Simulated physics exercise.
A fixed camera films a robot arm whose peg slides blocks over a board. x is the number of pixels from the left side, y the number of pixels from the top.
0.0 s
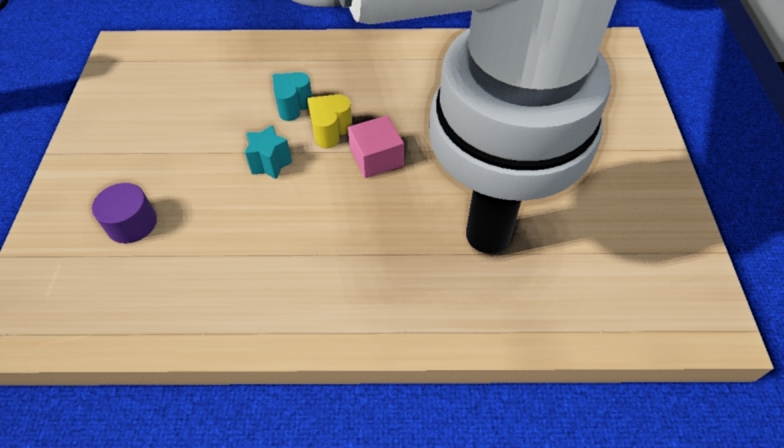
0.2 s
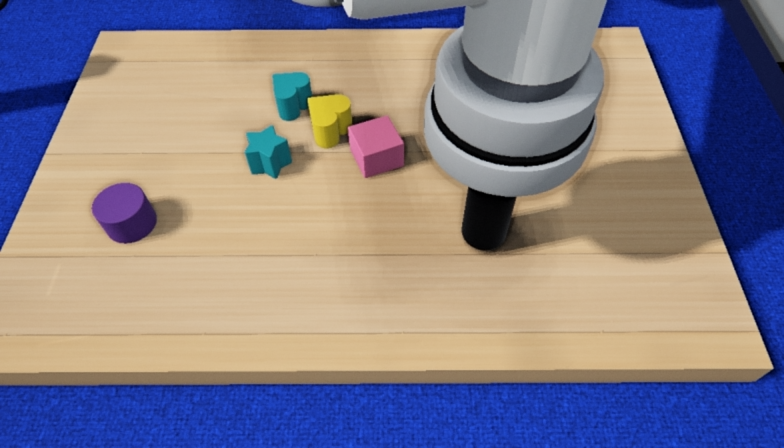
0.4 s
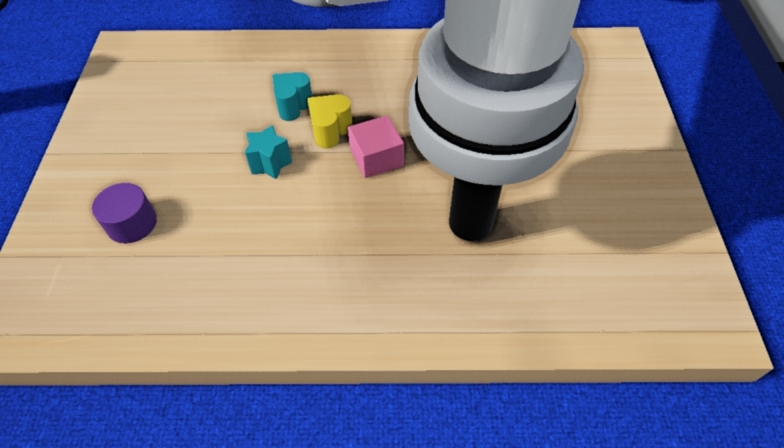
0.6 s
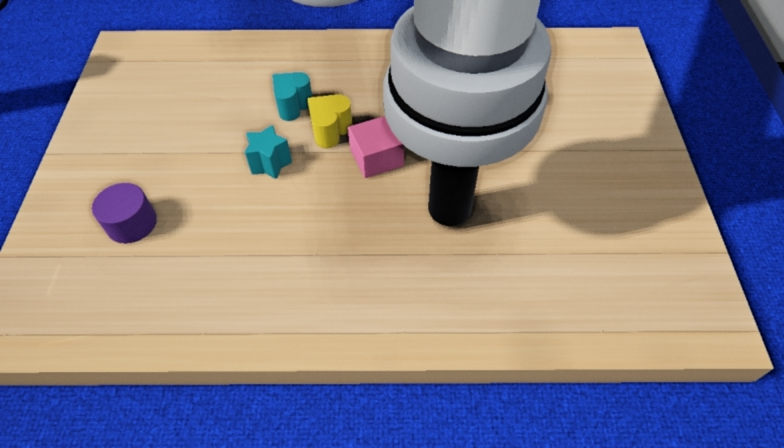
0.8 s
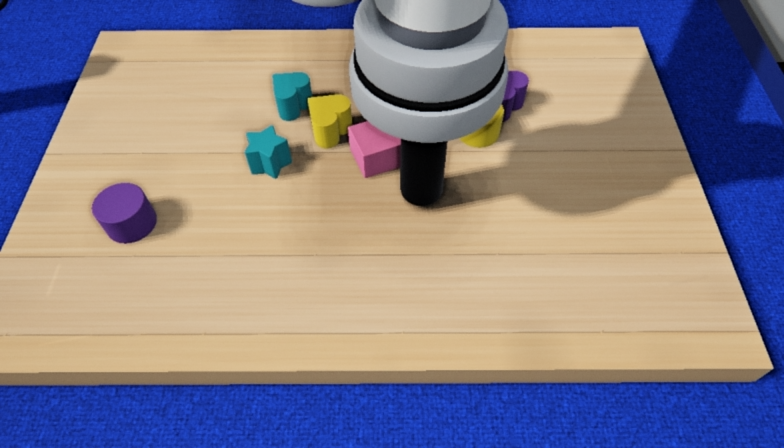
A gray robot arm with a black peg slid up and to the left over a wooden board toward a pink block, revealing yellow and purple pieces behind it, while the blocks all stayed still.
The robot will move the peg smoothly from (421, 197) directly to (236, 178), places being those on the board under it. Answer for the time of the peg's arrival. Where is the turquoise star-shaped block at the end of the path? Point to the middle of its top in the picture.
I expect it at (244, 129).
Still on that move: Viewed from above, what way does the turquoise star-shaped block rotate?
From overhead, the rotation is clockwise.
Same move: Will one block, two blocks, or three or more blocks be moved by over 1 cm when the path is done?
My guess is one.
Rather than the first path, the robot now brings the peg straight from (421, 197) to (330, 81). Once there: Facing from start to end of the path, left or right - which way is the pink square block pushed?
The shift goes left.
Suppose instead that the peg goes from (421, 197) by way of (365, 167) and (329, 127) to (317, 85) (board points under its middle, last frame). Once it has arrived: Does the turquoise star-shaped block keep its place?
I'd say yes.
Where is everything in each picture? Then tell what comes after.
The first frame shows peg tip at (488, 237); block tops, turquoise star-shaped block at (264, 141); yellow heart at (327, 108); pink square block at (376, 135).
The second frame shows peg at (483, 234); blocks unchanged.
The third frame shows peg at (470, 225); blocks unchanged.
The fourth frame shows peg at (449, 210); blocks unchanged.
The fifth frame shows peg at (421, 191); turquoise star-shaped block at (264, 141); yellow heart at (327, 108); pink square block at (376, 135).
The first path, step by step. One third of the way, peg at (357, 185); pink square block at (373, 133), turned 10° clockwise.
Two thirds of the way, peg at (294, 179); pink square block at (373, 133), turned 15° clockwise.
At the end, peg at (234, 172); turquoise star-shaped block at (244, 129), turned 70° clockwise; yellow heart in place; pink square block at (373, 133), turned 15° clockwise.
